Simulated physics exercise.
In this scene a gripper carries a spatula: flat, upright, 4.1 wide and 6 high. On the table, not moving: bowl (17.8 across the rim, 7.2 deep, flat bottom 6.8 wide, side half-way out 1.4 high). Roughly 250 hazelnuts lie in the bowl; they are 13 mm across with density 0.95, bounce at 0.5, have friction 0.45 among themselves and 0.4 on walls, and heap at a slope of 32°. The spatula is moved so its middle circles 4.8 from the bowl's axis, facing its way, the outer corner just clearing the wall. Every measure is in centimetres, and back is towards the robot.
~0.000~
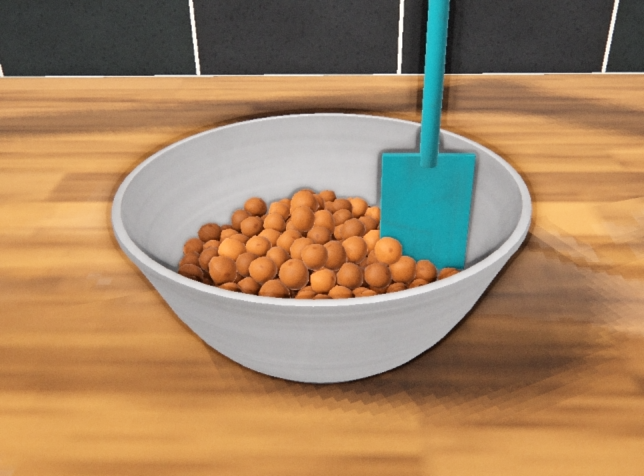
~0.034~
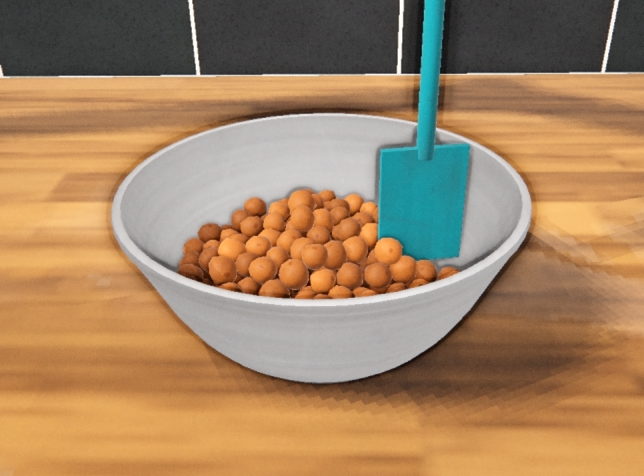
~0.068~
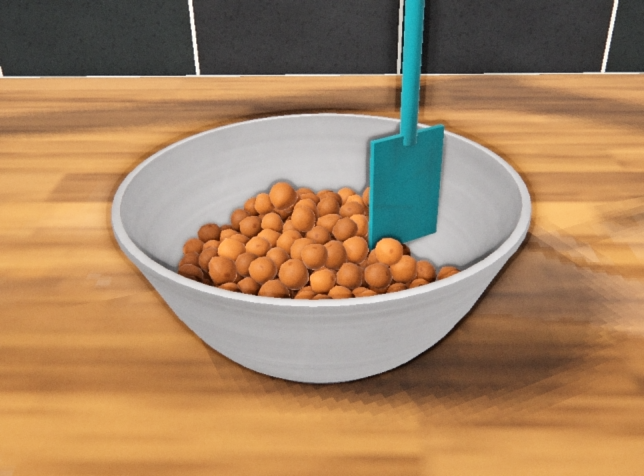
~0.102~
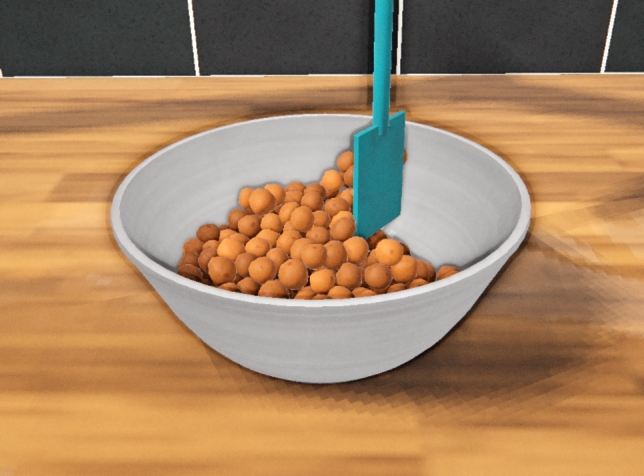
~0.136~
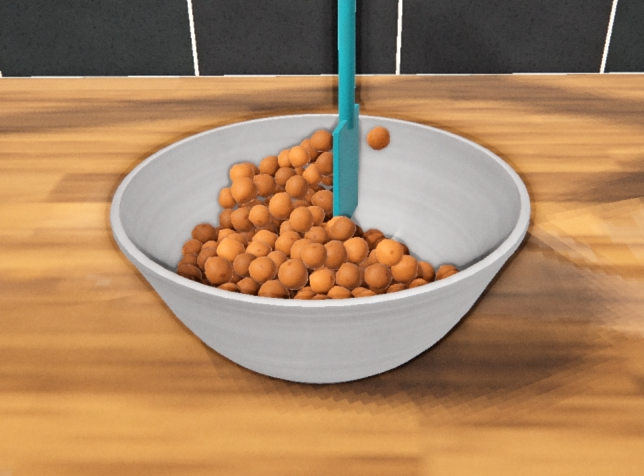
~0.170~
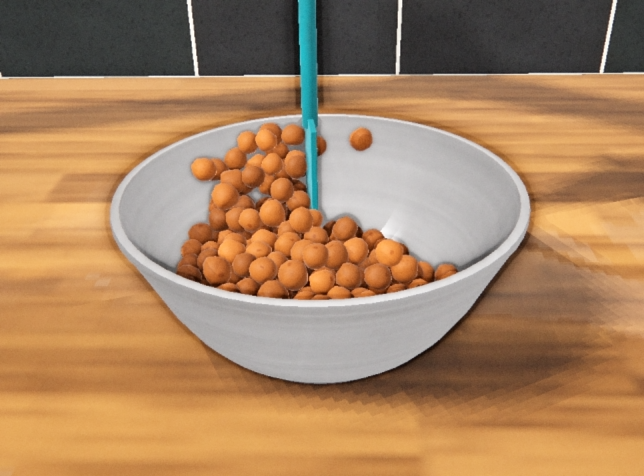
A teal spatula swept from the right side of a pale gray bowl around toward the back left, turning edge-on as it pushed round brown hazelnuts into a heap up the far wall.
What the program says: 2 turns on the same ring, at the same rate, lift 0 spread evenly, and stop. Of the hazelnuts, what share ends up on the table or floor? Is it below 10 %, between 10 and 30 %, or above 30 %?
Between 10 and 30 %.
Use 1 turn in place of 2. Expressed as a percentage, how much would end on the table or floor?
Then some 10 per cent.
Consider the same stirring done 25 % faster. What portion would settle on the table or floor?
In that case it comes to around 30 percent.
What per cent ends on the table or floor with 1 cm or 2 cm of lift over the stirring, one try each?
Try one: Around 20 %; try two: Around 10 %.
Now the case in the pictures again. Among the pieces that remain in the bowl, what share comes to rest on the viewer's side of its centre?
Close to 35 in a hundred.
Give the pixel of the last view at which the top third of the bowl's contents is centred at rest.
Roughly at pixel (380, 216).
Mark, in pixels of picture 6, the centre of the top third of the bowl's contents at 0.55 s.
Around (434, 218).
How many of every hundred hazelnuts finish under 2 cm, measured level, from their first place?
Result: Close to 5 per cent of the load.
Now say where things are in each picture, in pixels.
The spatula neck at (431, 122), 0° round; upper third of the load around (317, 253), from x 190 to 460, top at y 200; 246 in the bowl, in the first picture.
The spatula neck at (428, 116), 9° round; upper third of the load around (320, 251), from x 190 to 460, top at y 200, in the second picture.
The spatula neck at (410, 103), 31° round; upper third of the load around (320, 251), from x 190 to 460, top at y 185, in the third picture.
The spatula neck at (382, 93), 53° round; upper third of the load around (316, 247), from x 190 to 455, top at y 155, in the fourth picture.
The spatula neck at (347, 88), 75° round; upper third of the load around (302, 230), from x 185 to 455, top at y 140, in the fifth picture.
The spatula neck at (309, 88), 97° round; upper third of the load around (277, 234), from x 185 to 455, top at y 135; 246 in the bowl, in the sixth picture.
After 0.55 s, 341° round, highest piece 9 above the table; 224 in the bowl, 18 on the table or floor, 4 in flight or on the tool.
After 0.92 s, 225° round, highest piece 8 above the table; 206 in the bowl, 36 on the table or floor, 4 in flight or on the tool.
After 1.31 s, 0° round, highest piece 6 above the table; 195 in the bowl, 51 on the table or floor.
After 2.01 s, 0° round, highest piece 6 above the table; 195 in the bowl, 51 on the table or floor.
In the end, 195 in the bowl, 51 on the table or floor. That is 21 % on the table or floor.
